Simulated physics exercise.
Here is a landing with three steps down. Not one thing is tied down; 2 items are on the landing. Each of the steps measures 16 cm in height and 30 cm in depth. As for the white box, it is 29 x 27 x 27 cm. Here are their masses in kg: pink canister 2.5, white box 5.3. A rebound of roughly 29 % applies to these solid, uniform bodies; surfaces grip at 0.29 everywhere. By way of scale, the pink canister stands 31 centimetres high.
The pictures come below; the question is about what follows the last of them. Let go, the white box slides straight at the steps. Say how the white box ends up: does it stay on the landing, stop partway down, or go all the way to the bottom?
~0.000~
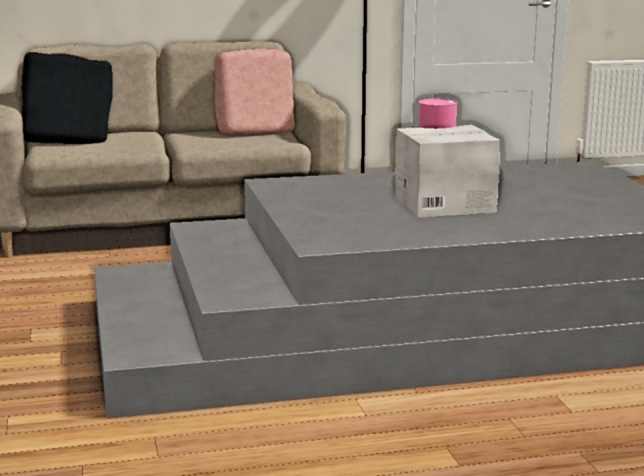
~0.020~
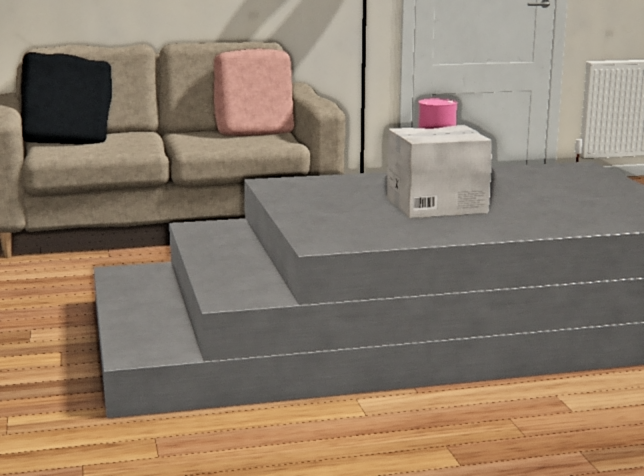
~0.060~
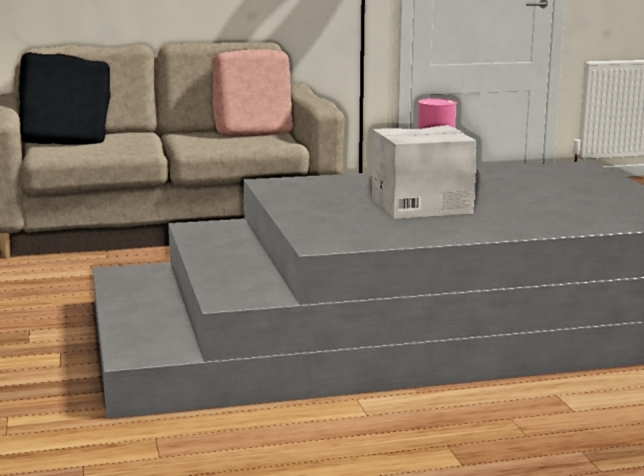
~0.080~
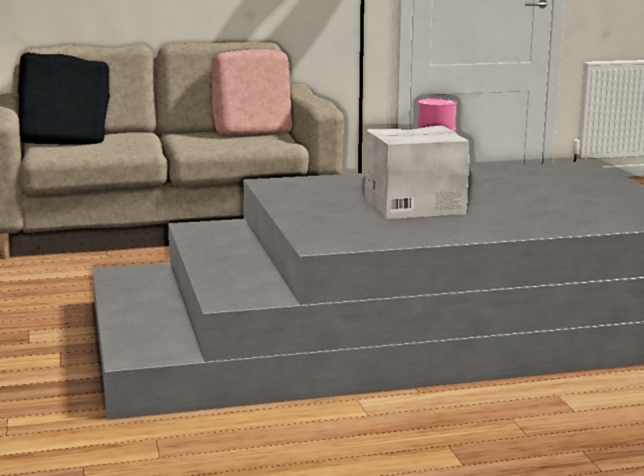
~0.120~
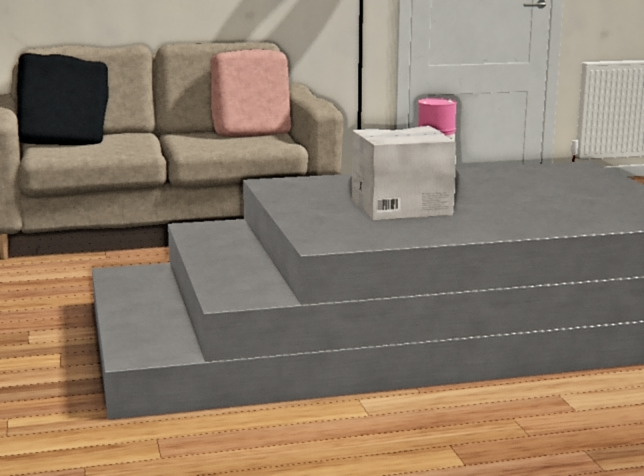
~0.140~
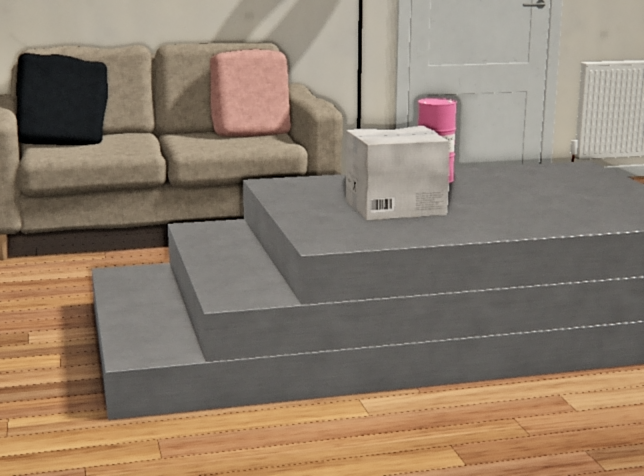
It stays on the landing.
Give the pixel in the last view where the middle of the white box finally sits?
At pixel (332, 176) or so, give or take.
After 0.24 s, 34 cm of landing left; white box near (368, 174).
After 0.34 s, 27 cm of landing left; white box near (348, 175).
After 0.44 s, 23 cm of landing left; white box near (336, 175).
In the end (0.9 s), 21 cm of landing left; pink canister under 12 cm from the start. At the end, from the last picture's camera, white box near (332, 176).
